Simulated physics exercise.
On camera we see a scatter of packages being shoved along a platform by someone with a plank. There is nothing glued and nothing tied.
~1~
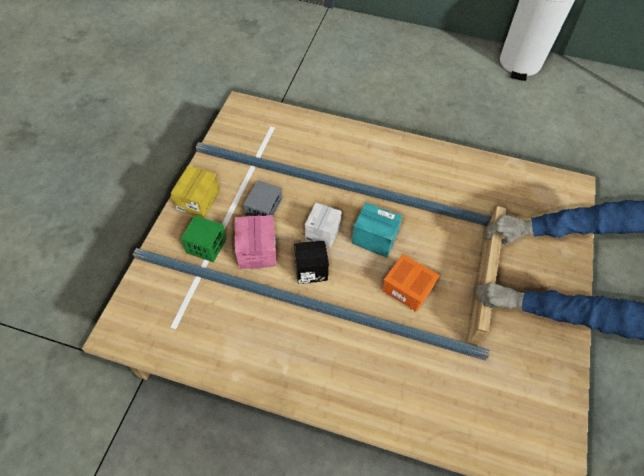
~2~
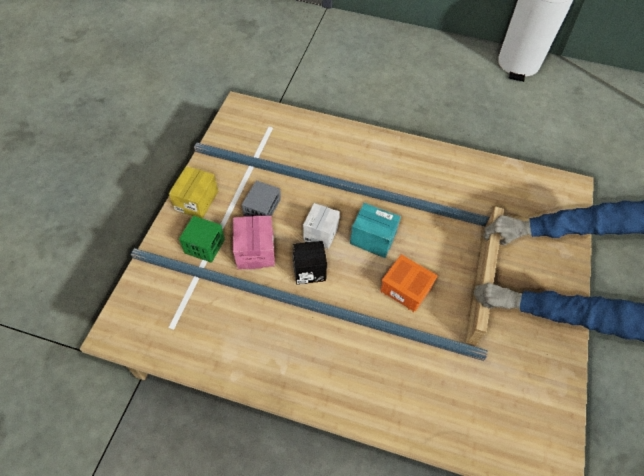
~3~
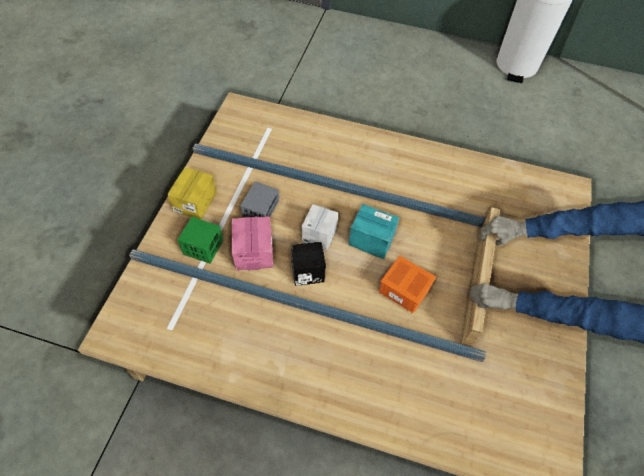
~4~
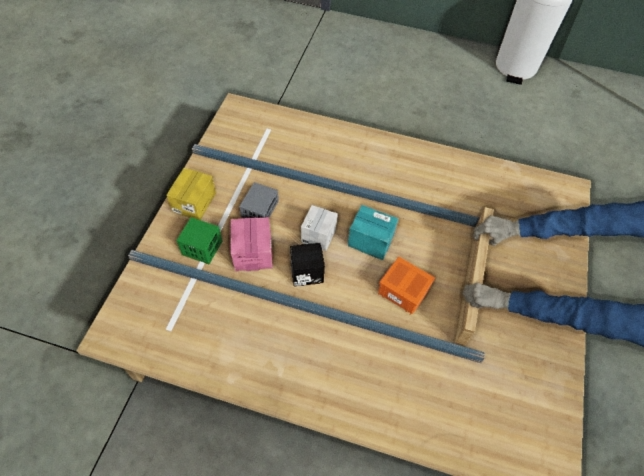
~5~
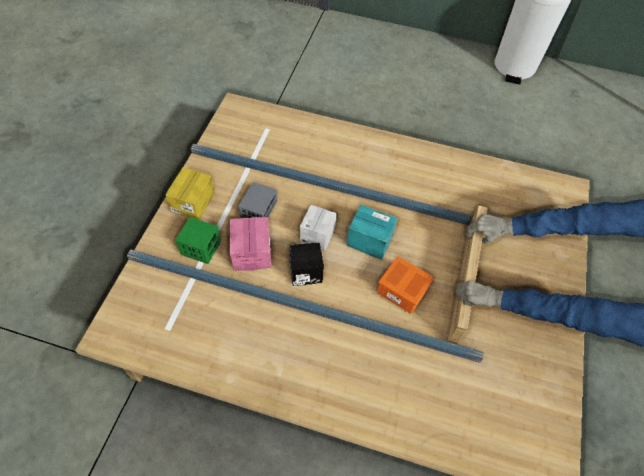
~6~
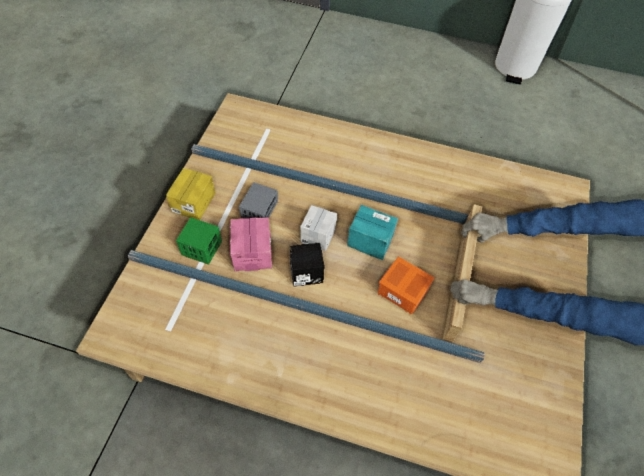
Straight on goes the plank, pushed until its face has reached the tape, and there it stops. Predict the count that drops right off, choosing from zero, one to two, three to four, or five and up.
The edge claims three or four.
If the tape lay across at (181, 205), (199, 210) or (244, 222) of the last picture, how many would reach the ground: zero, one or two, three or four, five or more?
In the order of the places given: Five or more; more than four; one to two.
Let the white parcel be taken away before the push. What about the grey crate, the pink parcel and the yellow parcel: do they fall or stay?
Result - grey crate: It stays aboard; pink parcel: It comes off; yellow parcel: It comes off.
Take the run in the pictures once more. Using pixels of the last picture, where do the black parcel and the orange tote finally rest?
Roughly at (159, 221) and at (192, 231), in that order.
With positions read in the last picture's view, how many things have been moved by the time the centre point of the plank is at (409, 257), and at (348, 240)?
At the first place 1, at the second 5.
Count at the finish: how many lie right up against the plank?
2 in contact.
A little later, none off yet; yellow parcel at rest near (192, 194); green crate at rest near (200, 241); grey crate at rest near (259, 204).
Next, none off yet; yellow parcel at rest near (192, 194); green crate shifted a little near (193, 239); grey crate moving near (256, 203).
Later still, none off yet; yellow parcel shifted about its own width near (167, 184); green crate shifted well along near (136, 224); grey crate shifted well along near (203, 187).
When it is over, the number that fall off is three or four; down, pink parcel, grey crate, green crate and yellow parcel.
